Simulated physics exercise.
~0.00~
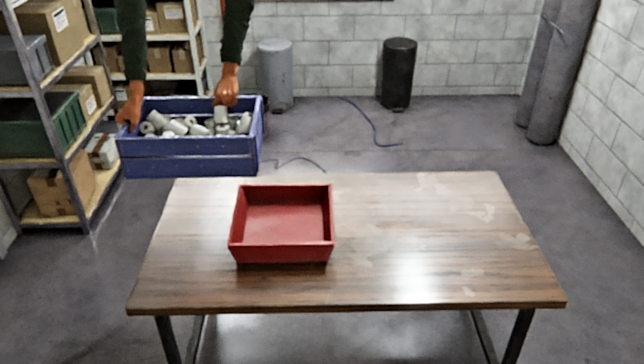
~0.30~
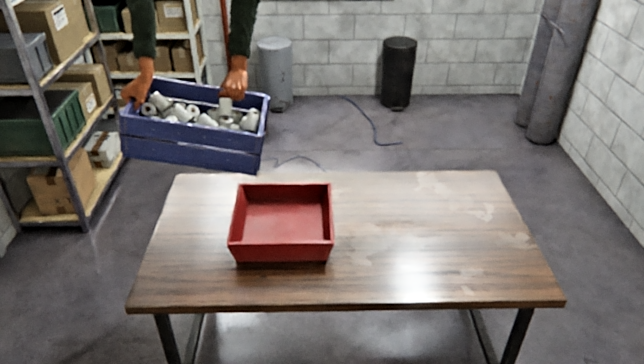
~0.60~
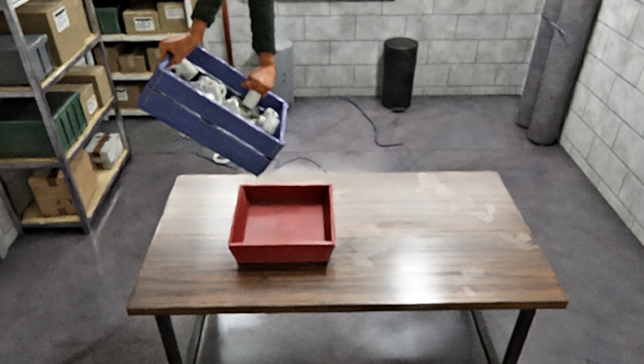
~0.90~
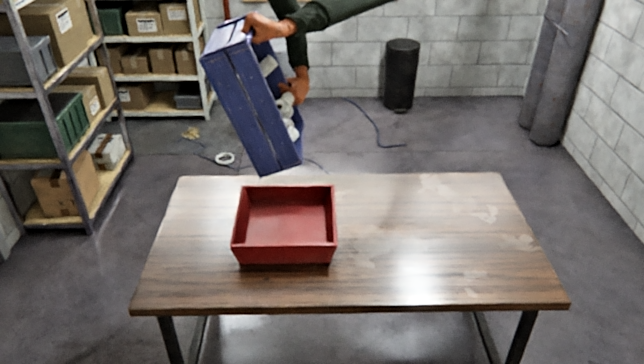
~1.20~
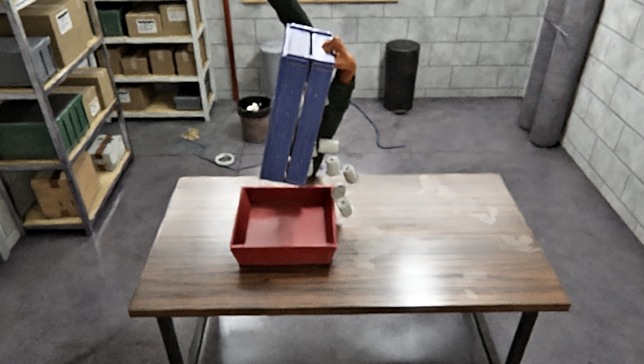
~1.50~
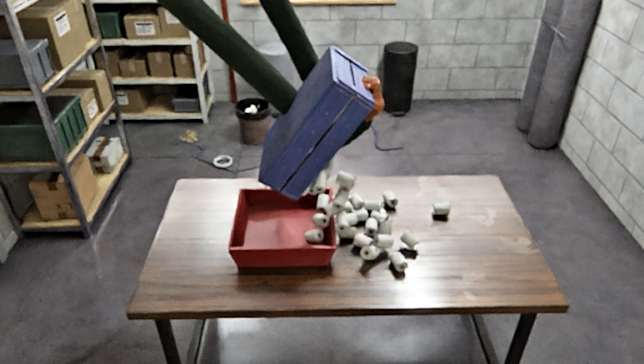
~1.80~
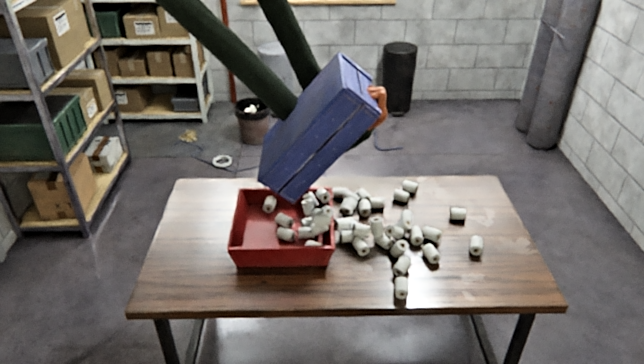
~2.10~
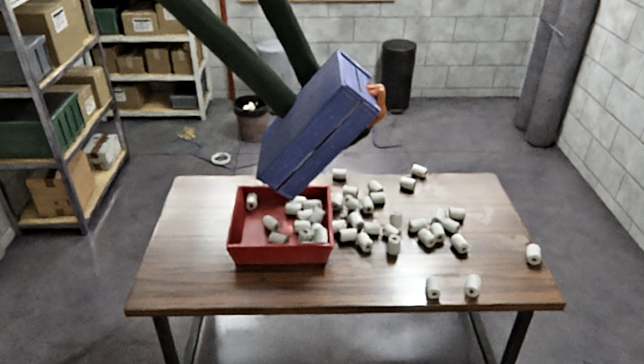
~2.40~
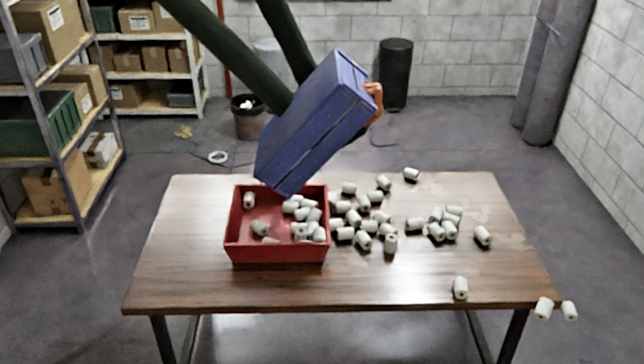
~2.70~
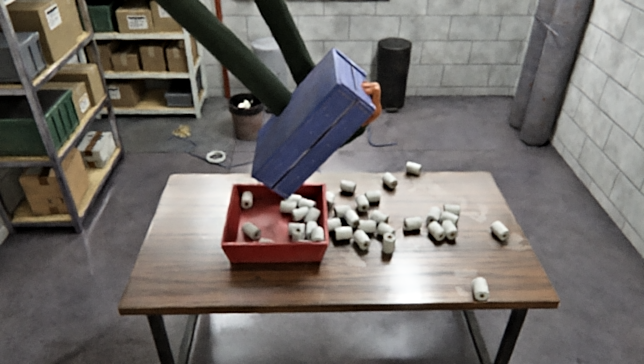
In a storeroom with shelves, a pair of hands carried a blue crate of small whitish rolls over a wooden table and tipped it steeply above a red basket, but most rolls spilled across the tabletop to the right, a few dropping off the edge.
